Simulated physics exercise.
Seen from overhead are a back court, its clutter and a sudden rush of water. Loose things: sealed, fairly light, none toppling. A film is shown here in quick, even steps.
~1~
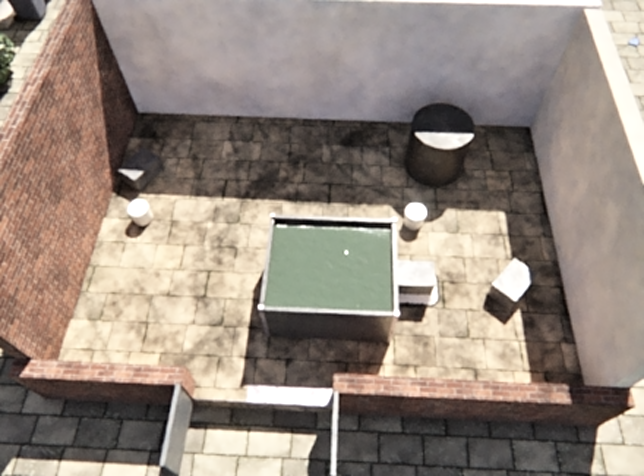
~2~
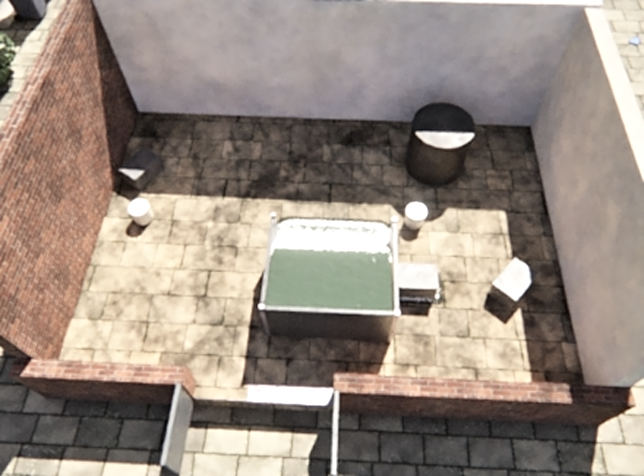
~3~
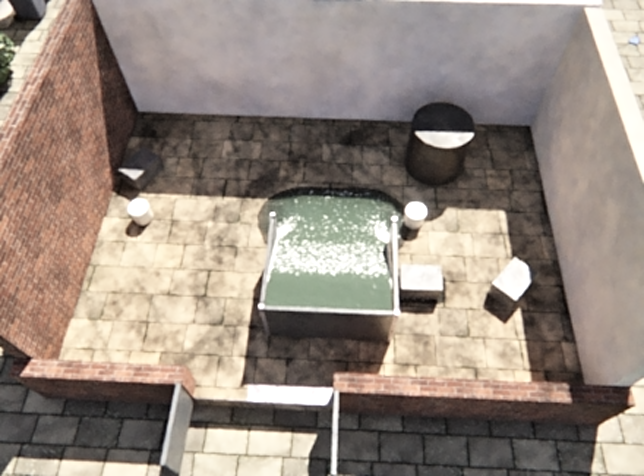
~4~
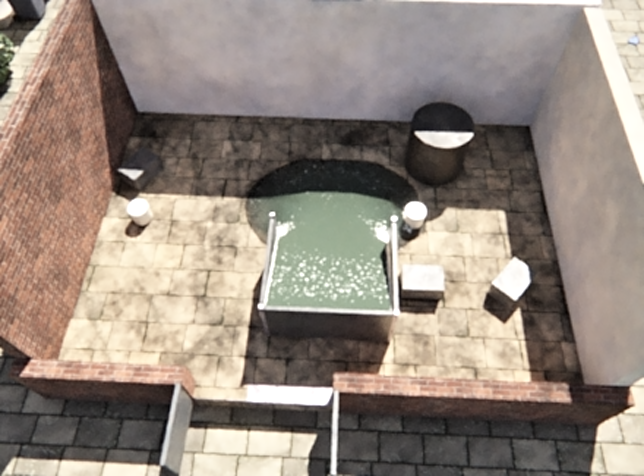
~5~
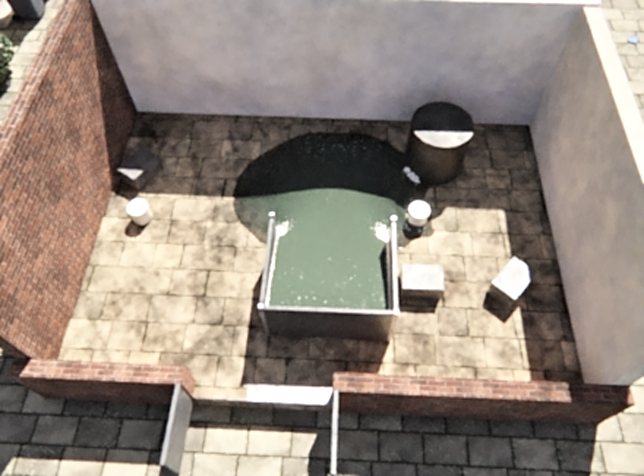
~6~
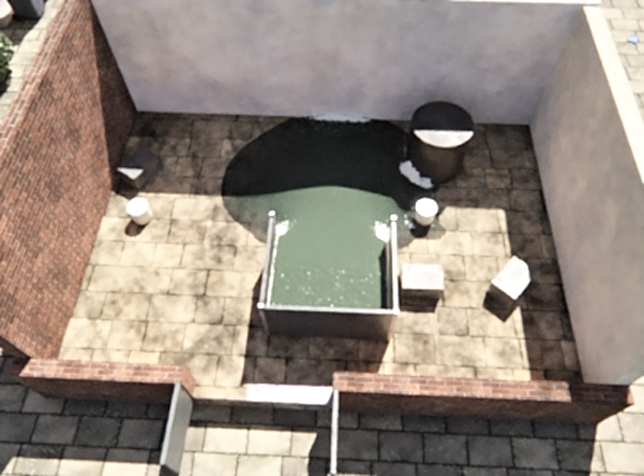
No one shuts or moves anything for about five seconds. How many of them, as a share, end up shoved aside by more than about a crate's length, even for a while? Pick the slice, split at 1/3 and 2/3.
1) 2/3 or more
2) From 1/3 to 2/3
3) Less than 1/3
Answer: 1.
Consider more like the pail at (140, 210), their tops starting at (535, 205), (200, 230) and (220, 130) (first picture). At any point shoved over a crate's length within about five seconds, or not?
Copy one: Slides well clear; copy two: Barely shifts; copy three: Slides well clear.
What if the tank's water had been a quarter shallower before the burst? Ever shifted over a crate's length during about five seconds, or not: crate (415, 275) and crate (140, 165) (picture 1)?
Going one by one: Within that distance, beyond that distance, in that order.
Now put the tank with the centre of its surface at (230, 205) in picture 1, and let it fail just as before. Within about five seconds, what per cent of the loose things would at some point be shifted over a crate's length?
I make it 100 per cent.
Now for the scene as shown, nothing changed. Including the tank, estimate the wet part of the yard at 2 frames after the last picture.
It comes to some 35 in a hundred.
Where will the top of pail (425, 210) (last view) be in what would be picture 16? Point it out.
Roughly at (457, 205).
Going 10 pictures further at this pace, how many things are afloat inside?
It works out to 0.
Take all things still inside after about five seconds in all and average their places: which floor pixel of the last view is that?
Roughly at (347, 284).
A moment on, 0 of 5 are well off their spots; 0 afloat.
Next, 1 of 5 are well off their spots; 0 afloat.
Later, 2 of 5 are well off their spots; 0 afloat.
In the end, 4 of 5 are well off their spots, and 4 have been at some point; 1 afloat.
